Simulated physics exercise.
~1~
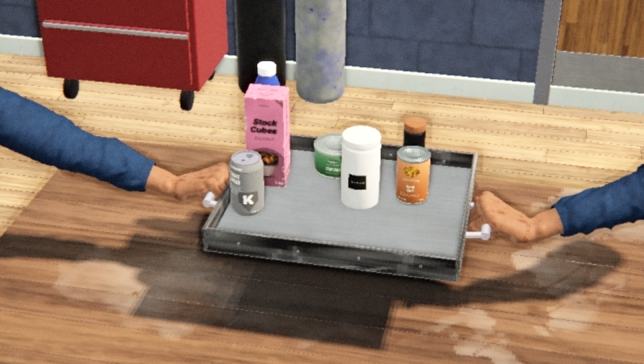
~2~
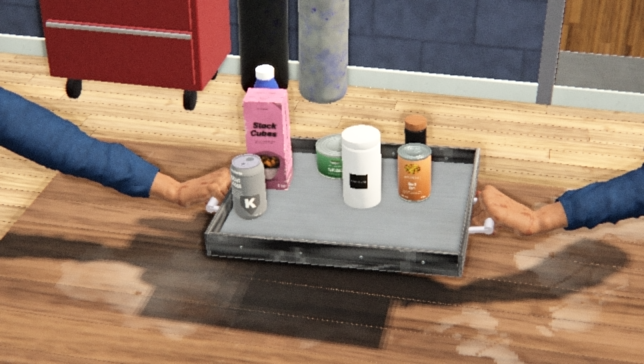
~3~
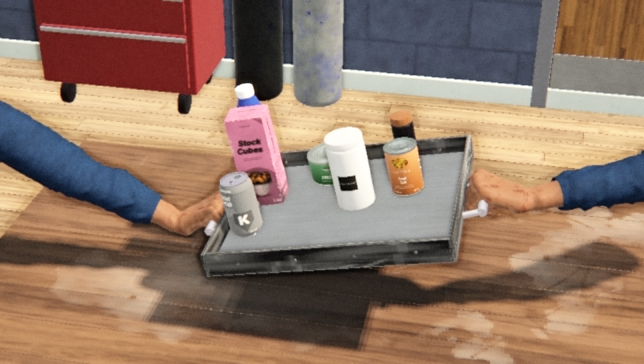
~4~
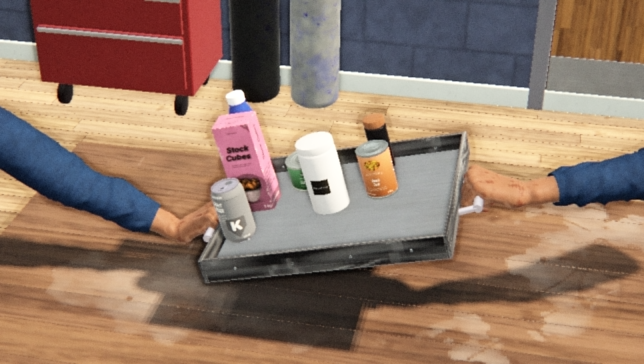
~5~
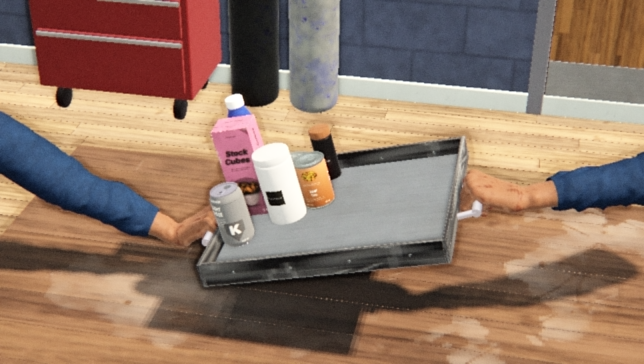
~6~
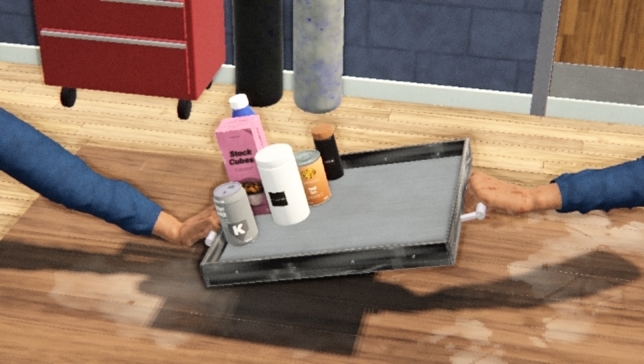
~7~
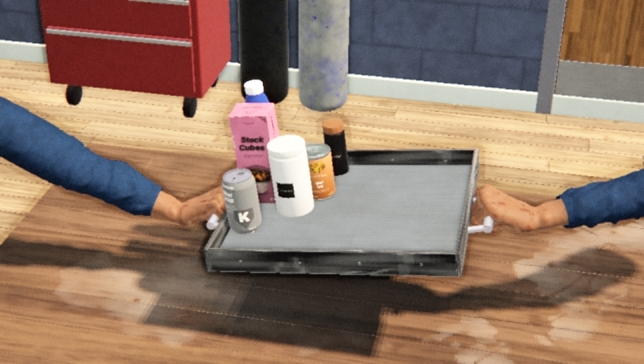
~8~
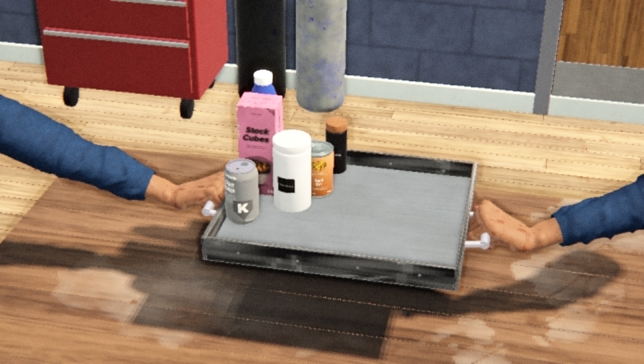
On a workshop tabletop, two hands tipping a grey tray left and levelling it, several groceries sliding left and staying upright, bunched together.
